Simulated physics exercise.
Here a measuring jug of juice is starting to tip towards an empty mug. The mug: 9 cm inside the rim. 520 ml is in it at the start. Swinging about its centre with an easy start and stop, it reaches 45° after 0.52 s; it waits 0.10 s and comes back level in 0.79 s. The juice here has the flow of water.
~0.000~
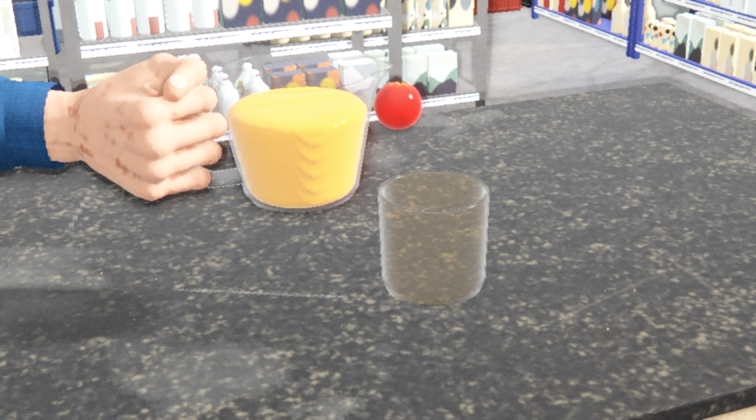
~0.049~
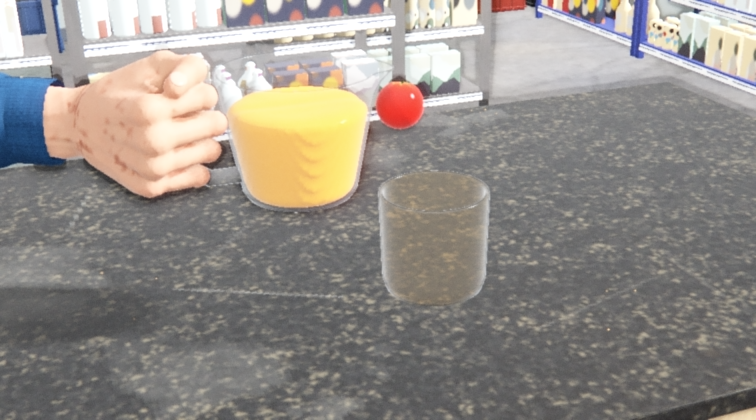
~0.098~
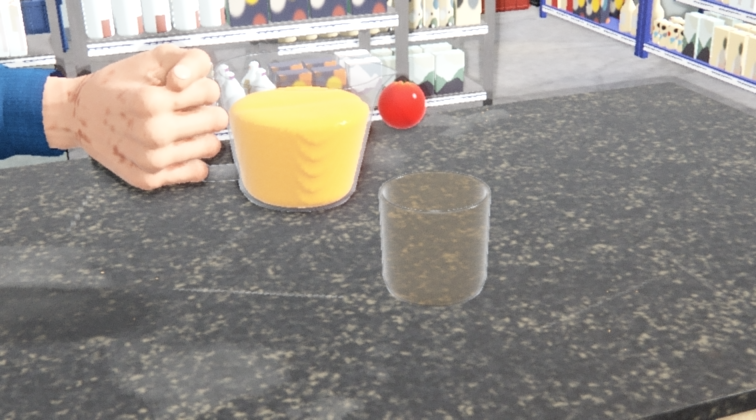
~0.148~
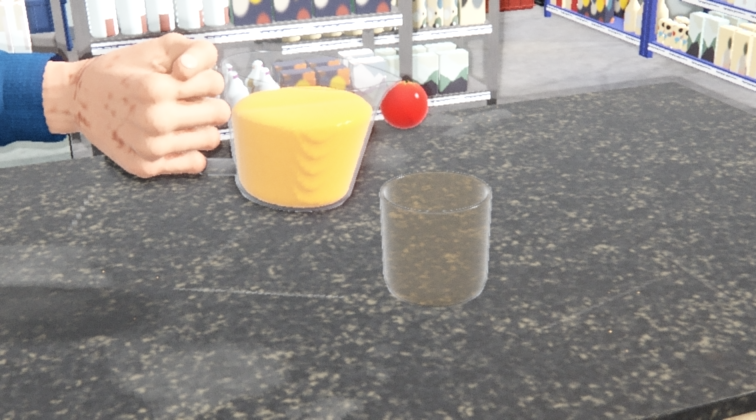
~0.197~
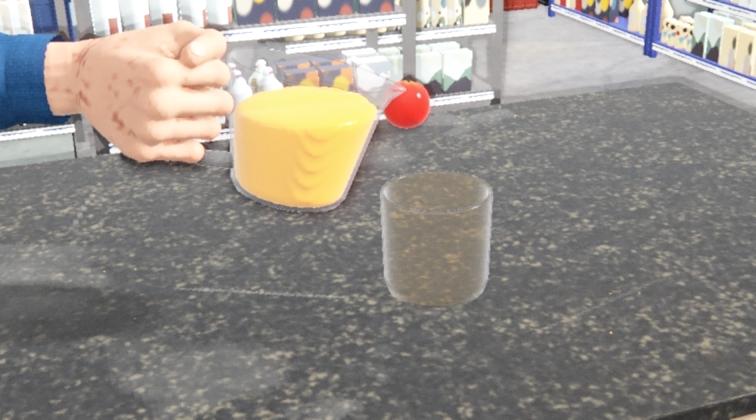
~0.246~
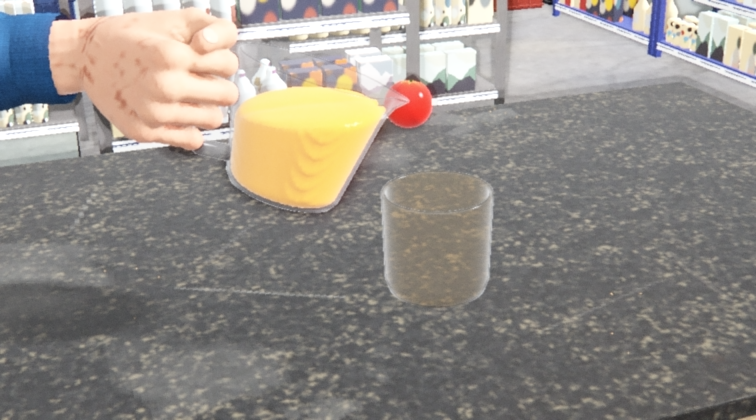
The clip opens on a dark speckled counter with a clear jug of orange-yellow juice standing level behind an empty glass mug, near a red ball and a closed hand. The jug slowly begins tilting rightward, then leans further as the hand at left rises slightly, while the mug stays empty.
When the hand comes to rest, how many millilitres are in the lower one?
About 150 ml.
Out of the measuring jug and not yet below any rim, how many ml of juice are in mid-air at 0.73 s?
I'd say some 30 ml of liquid is up in the air.
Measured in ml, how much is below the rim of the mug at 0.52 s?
At that moment it holds close to 20 ml.
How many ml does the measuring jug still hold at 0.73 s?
Around 390 ml.
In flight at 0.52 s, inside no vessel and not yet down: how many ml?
About 40 ml.
By 0.52 s the tilt is 45° and the mug has 20 ml, the measuring jug 455 ml, and 0 ml is on the counter.
By 0.73 s the tilt is 43° and the mug has 95 ml, the measuring jug 390 ml, and 0 ml is on the counter.
By 0.94 s the tilt is 29° and the mug has 140 ml, the measuring jug 370 ml, and 0 ml is on the counter.
By 1.17 s the tilt is 9° and the mug has 150 ml, the measuring jug 365 ml, and 0 ml is on the counter.
At rest the mug has 150 ml, the measuring jug 365 ml, and 0 ml is on the counter.
